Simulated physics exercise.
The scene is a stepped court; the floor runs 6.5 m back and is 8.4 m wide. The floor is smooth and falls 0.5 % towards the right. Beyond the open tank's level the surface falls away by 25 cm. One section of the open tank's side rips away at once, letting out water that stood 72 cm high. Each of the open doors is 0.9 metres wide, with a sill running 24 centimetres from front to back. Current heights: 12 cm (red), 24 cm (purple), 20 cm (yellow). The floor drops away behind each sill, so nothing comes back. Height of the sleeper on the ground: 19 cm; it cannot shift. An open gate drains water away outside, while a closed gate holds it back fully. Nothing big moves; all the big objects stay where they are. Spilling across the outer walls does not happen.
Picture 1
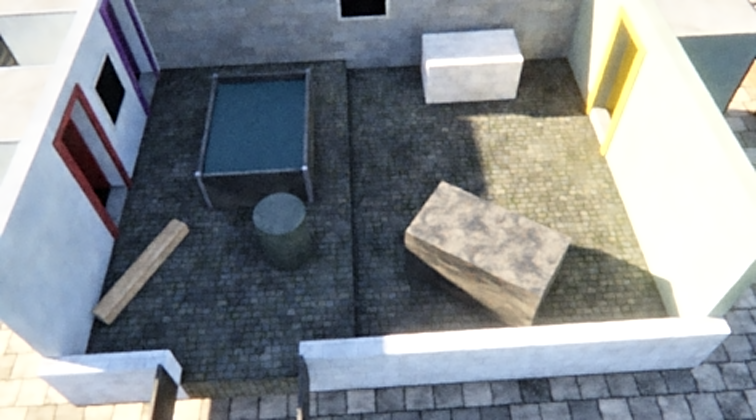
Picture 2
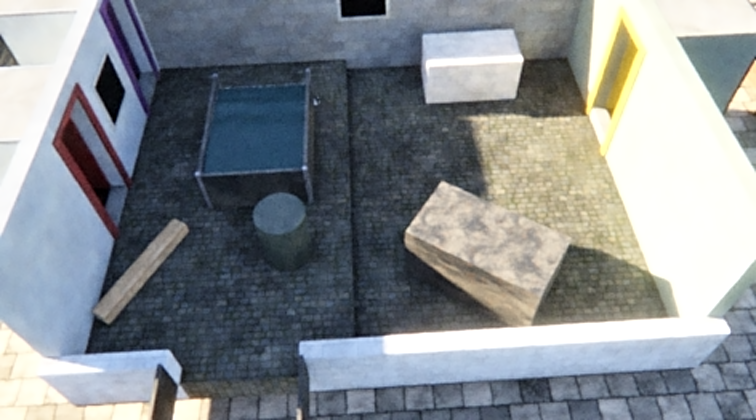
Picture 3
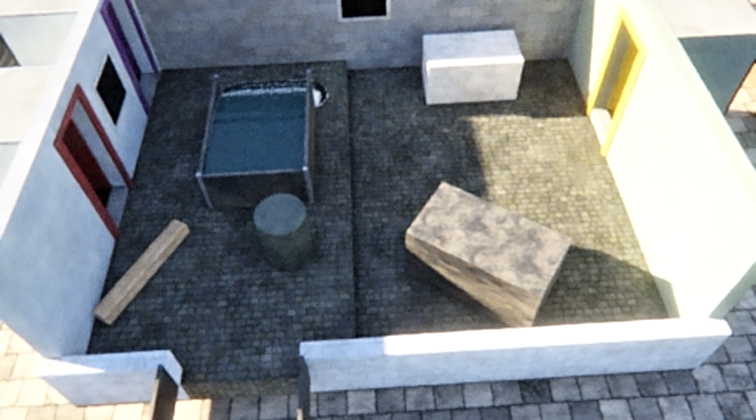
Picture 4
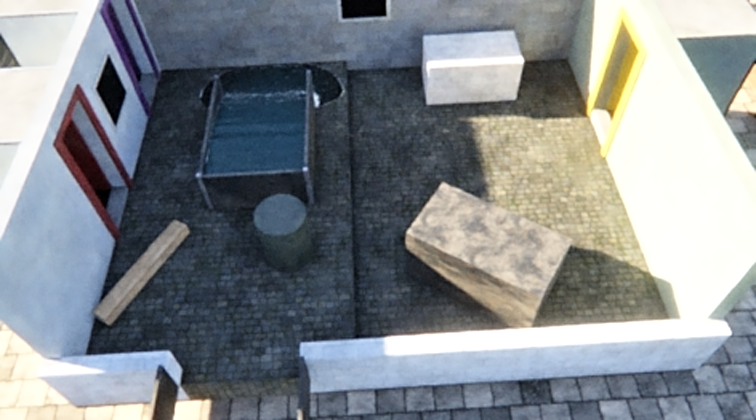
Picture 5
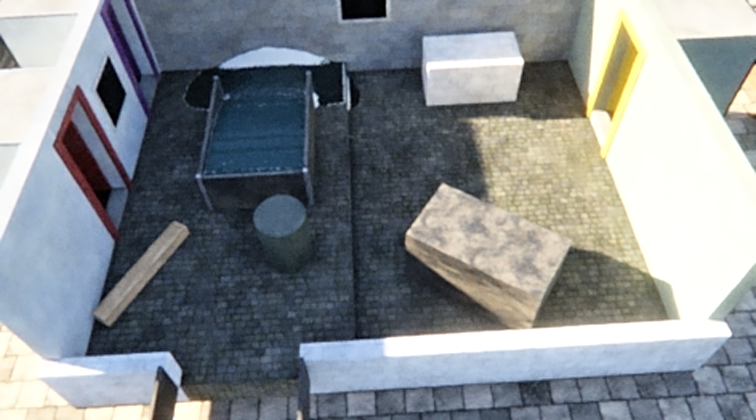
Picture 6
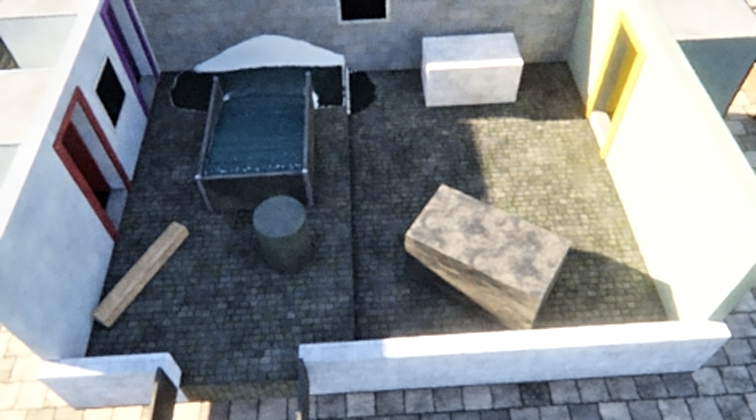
The clip opens on still water in an open tank inside a walled, paved court, with a cylinder, a wooden beam and two blocks nearby. Water then bursts out on the tank's far side and spreads behind it to the left and right, while the blocks, beam and cylinder stay still.
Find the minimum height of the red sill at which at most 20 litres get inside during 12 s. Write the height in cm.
The minimum is about 10 cm.
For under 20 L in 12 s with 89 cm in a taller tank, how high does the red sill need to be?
The step would need to be some 11.5 cm high.
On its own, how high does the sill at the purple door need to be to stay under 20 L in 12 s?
Purple door, minimum about 29 cm.
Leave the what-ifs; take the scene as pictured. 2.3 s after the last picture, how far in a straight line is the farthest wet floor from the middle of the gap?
Roughly 6.2 metres.
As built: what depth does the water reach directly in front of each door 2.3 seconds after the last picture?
Red door: 4 cm; purple door: 30 cm; yellow door: 0 cm.
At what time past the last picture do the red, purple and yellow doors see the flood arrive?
Red: 1.8 s; purple: 0.3 s; yellow: 2.6 s.
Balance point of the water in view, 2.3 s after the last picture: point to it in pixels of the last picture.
Around (292, 109).
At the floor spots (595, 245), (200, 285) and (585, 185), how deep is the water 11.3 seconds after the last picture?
About 8, 2 and 7 cm.
Then, 0.7 s after the last picture water covers 15 % of the floor, deepest (50 cm) near (276, 72); it has not reached the red door.
Then, 2.3 s after the last picture water covers 40 % of the floor, deepest (36 cm) near (418, 80); 4 cm at the red door, 0 litres in over its 12 cm sill.
Then, 11.3 s after the last picture water covers 90 % of the floor, deepest (12 cm) near (424, 286); 5 cm at the red door, 10 litres in over its 12 cm sill.
At the red door as built, the water peaked near 16 cm, 5.7 s after the last picture.
With a sill of 9 cm, 29 litres would have come in within the 12 s; with 12 cm, 10 litres. So under 20 litres takes about 10 cm.
